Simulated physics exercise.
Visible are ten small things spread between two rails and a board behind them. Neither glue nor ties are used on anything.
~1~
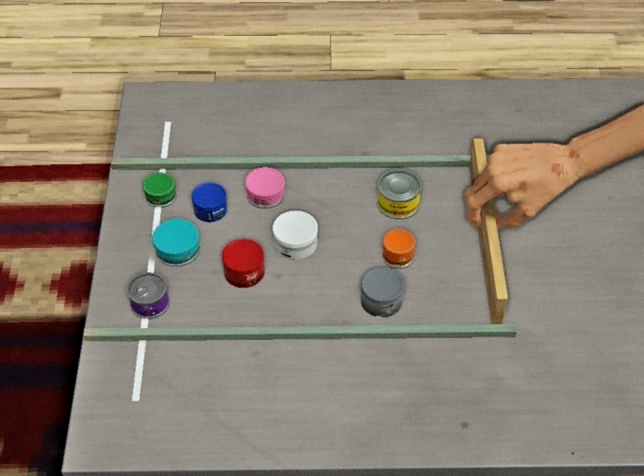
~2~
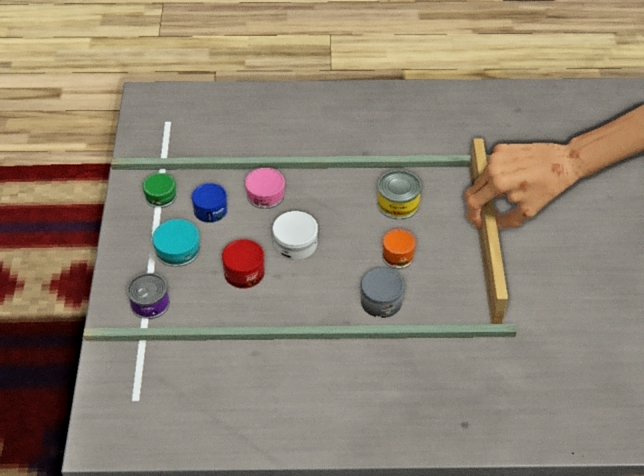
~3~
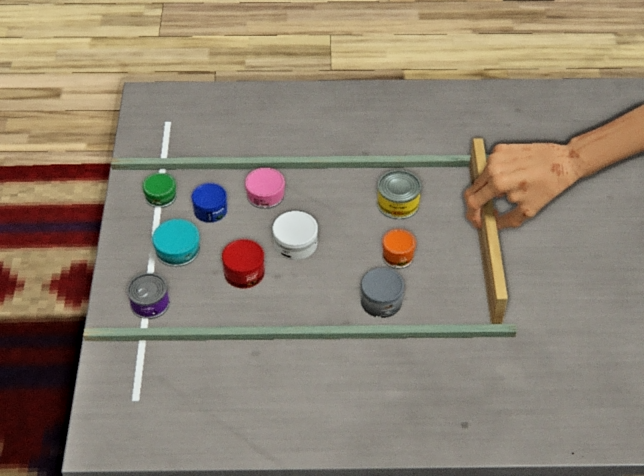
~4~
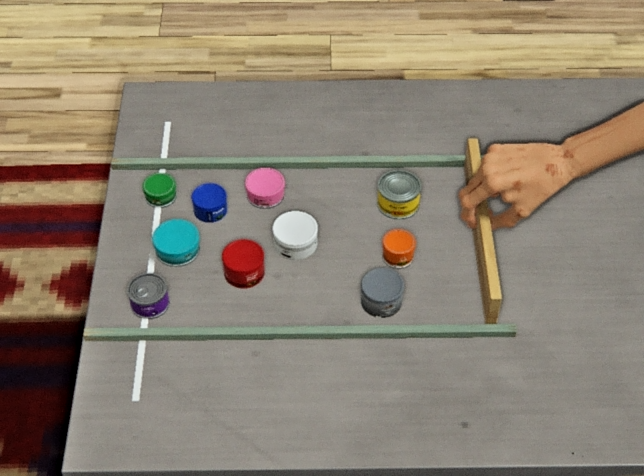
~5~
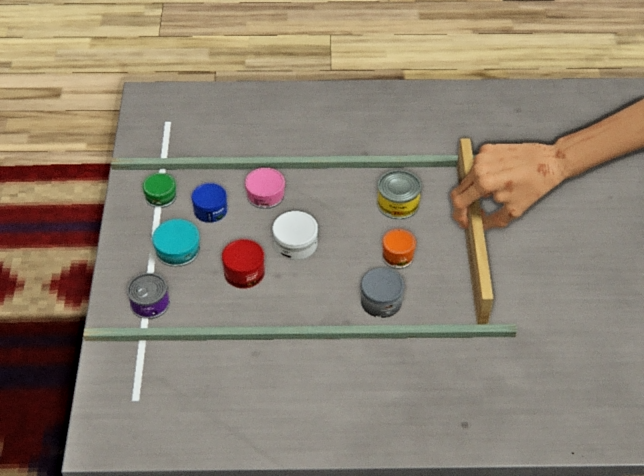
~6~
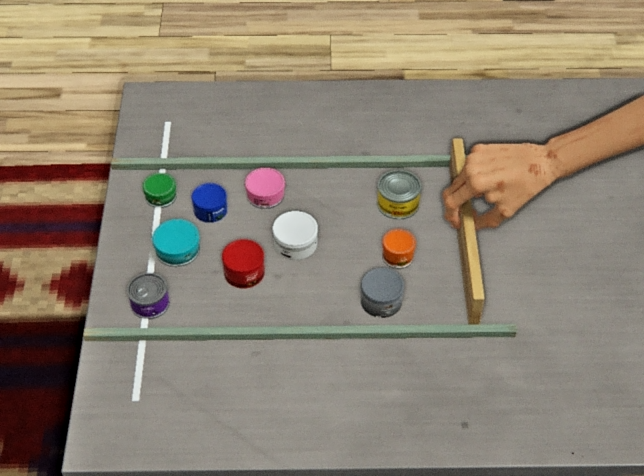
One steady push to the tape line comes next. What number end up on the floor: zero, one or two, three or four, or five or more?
The push will most likely drop three or four pieces.
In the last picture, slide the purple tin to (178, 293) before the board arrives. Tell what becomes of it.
Placed like that, the purple tin ends up falling.
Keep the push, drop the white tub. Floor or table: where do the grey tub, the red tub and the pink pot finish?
Grey tub still up; red tub still up; pink pot still up.
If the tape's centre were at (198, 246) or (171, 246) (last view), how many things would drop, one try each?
Down on the floor: 0 and 0.
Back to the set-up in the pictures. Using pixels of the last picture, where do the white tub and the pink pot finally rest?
You'll see the white tub at (131, 235), with the pink pot at (123, 178).
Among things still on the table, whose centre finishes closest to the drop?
It would be the blue tub.
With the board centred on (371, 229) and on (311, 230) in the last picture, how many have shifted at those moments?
Counts: 3, 5.
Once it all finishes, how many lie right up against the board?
That makes 4.
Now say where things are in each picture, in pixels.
Green tin (160, 190); purple tin (148, 296); turquoise tin (176, 243); board (487, 228); tape (154, 246), in the first frame.
Purple tin (149, 296); white tub (295, 236), in the second frame.
Turquoise tin (177, 243); board (487, 228), in the third frame.
Green tin (160, 190); orange tin (399, 249), in the fourth frame.
Purple tin (149, 296); yellow pot (399, 195), in the fifth frame.
Green tin (160, 190); purple tin (149, 296); turquoise tin (177, 243); board (465, 228); tape (154, 246), in the sixth frame.
Soon after, none off yet; green tin at rest near (160, 190); purple tin at rest near (149, 296); turquoise tin at rest near (177, 243).
At rest, the number that fall off is three or four; fallen, turquoise tin, purple tin and green tin.
